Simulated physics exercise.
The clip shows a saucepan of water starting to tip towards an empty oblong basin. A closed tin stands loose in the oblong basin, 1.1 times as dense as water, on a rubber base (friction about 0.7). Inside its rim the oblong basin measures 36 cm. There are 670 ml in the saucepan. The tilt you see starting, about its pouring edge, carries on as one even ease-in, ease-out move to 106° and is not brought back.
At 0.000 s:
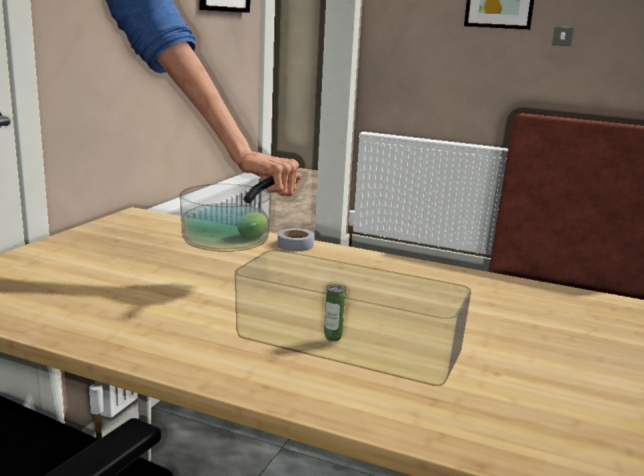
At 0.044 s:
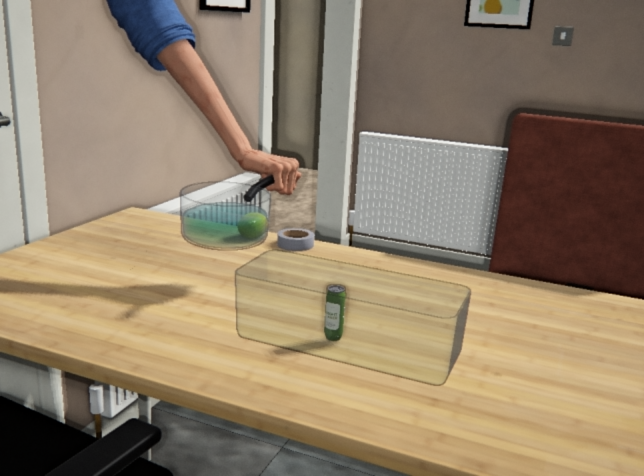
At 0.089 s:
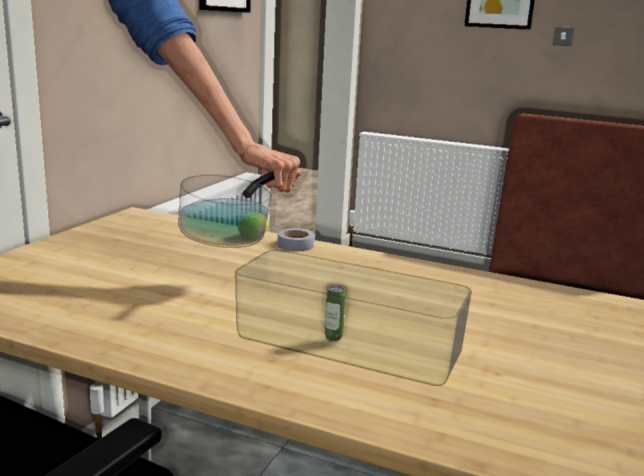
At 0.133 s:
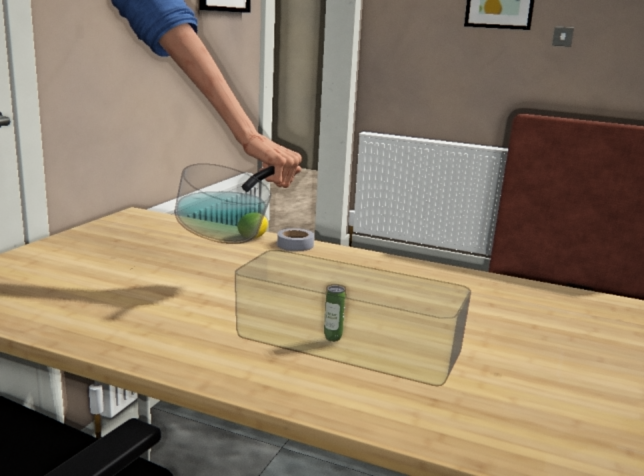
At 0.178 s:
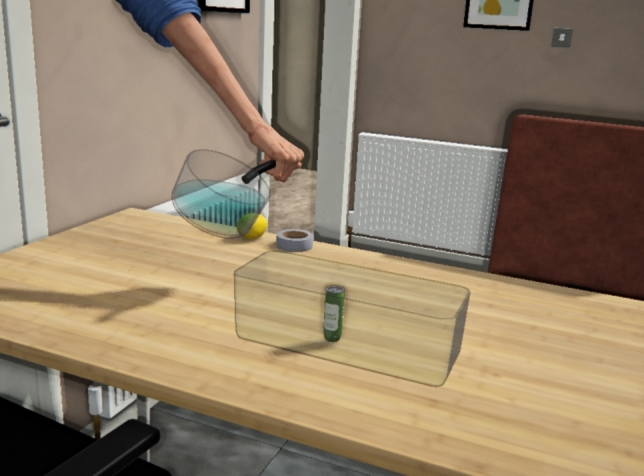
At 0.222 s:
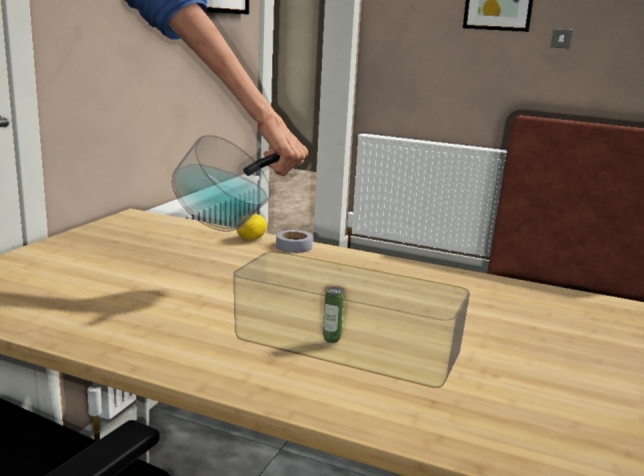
In a room with beige walls and a white radiator, a pale wooden table is seen from slightly above. A blue-sleeved arm holds a clear saucepan of blue-green water by its dark handle at the left, near a round fruit and grey tape, behind a clear oblong basin holding a green tin. The hand tilts the pan rightward, gradually uncovering the fruit's yellow colour, while the camera stays almost still.
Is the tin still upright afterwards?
The tin goes over.
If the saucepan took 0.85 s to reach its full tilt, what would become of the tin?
Then it falls.
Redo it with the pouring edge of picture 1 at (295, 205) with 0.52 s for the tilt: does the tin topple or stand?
Then it stays up.
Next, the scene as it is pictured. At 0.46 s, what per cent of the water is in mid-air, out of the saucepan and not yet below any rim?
Some 52 per cent.
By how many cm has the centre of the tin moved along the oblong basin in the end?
Some 10.0 cm.
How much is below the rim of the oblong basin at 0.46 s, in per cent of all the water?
About 3 per cent.
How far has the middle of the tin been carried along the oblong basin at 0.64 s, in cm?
Some 2 cm.
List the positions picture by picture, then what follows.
It leans 0°; its right rim is at (265, 202); the water meets the walls at (192, 207) and (265, 220); the oblong basin's rim runs from (252, 261) to (464, 304); the tin's top is at (336, 291), in the first frame.
It leans 2°; its right rim is at (265, 202); the water meets the walls at (192, 207) and (264, 218), in the second frame.
It leans 7°; its right rim is at (266, 202); the water meets the walls at (190, 203) and (264, 213), in the third frame.
It leans 16°; its right rim is at (265, 203); the water meets the walls at (187, 195) and (263, 207), in the fourth frame.
It leans 28°; its right rim is at (264, 203); the water meets the walls at (185, 181) and (263, 202), in the fifth frame.
It leans 41°; its right rim is at (263, 204); the water meets the walls at (186, 166) and (264, 198), in the sixth frame.
By 0.46 s the tilt is 103° and 44 per cent is still to pour; the tin stands where it began.
By 0.64 s the tilt is 106° and 4 per cent is still to pour; the tin leans 20°.
By 0.82 s the tilt is 106° and 0 per cent is still to pour; the tin lies on its side.
By 1.02 s the tilt is 106° and 0 per cent is still to pour; the tin lies on its side.
At rest the tin lies on its side.
